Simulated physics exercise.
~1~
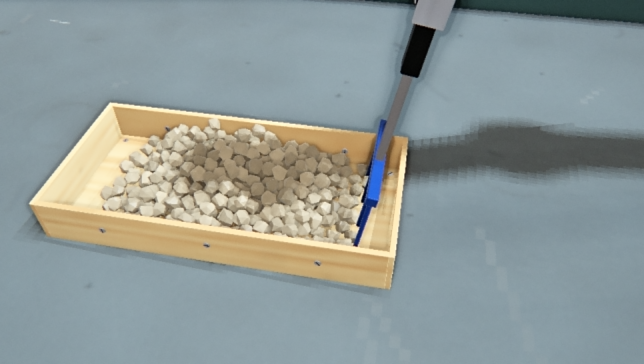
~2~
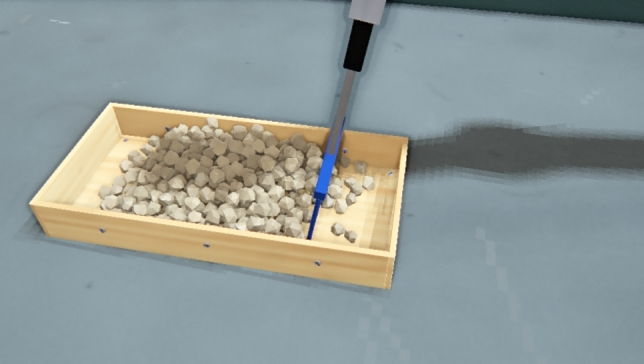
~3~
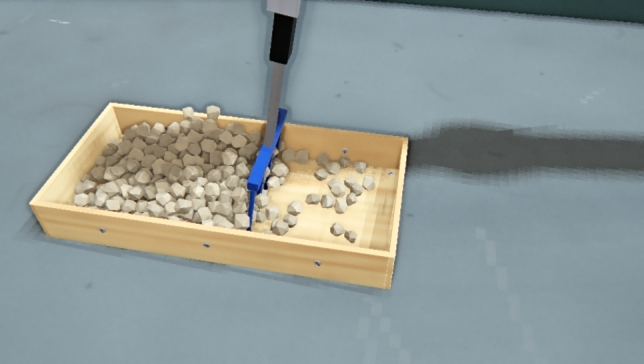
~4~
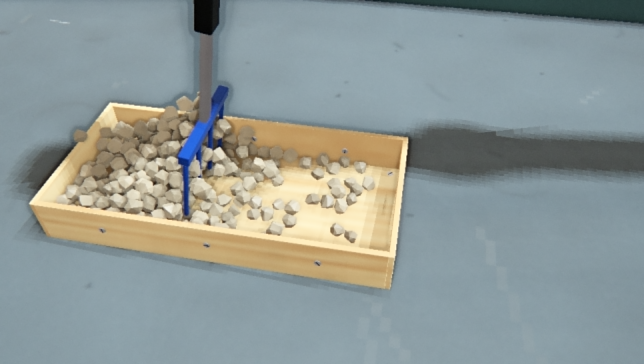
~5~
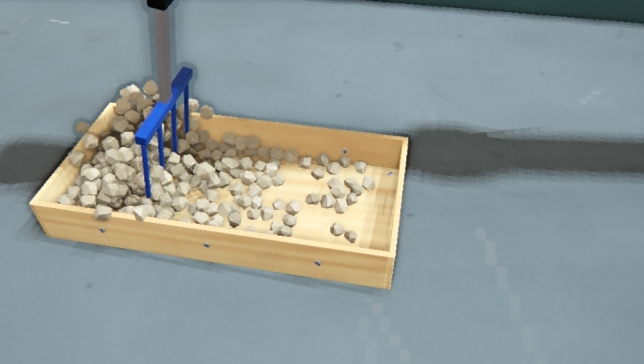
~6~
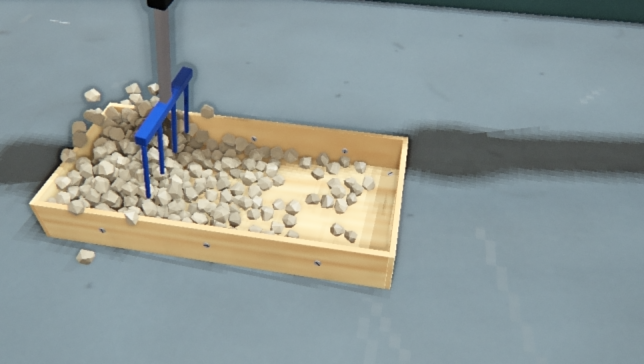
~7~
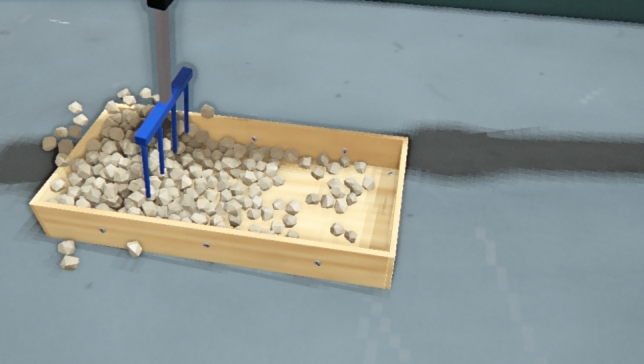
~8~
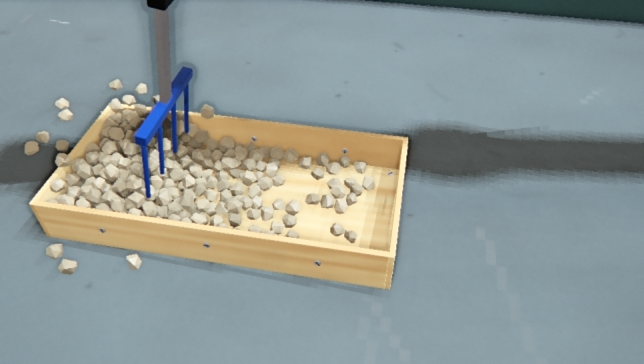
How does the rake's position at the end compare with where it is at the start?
It starts at the right end of the wooden trough and ends near the left end, raised a little higher, with its prongs still among the pebbles.
On a grey-blue tabletop, a shallow wooden trough holds a broad heap of small pale pebbles, with a blue rake on a robot arm standing at its right end. The rake sweeps left through the heap, pushing many pebbles ahead while others slip behind it and stay scattered on the bare wood. Nearing the left end, it rises slightly and stops, and the pebbles crowd up high against that end. Several tumble over the edges onto the table. The rake stays still as the heap settles, leaving most pebbles in the trough and a small scatter outside its left end.
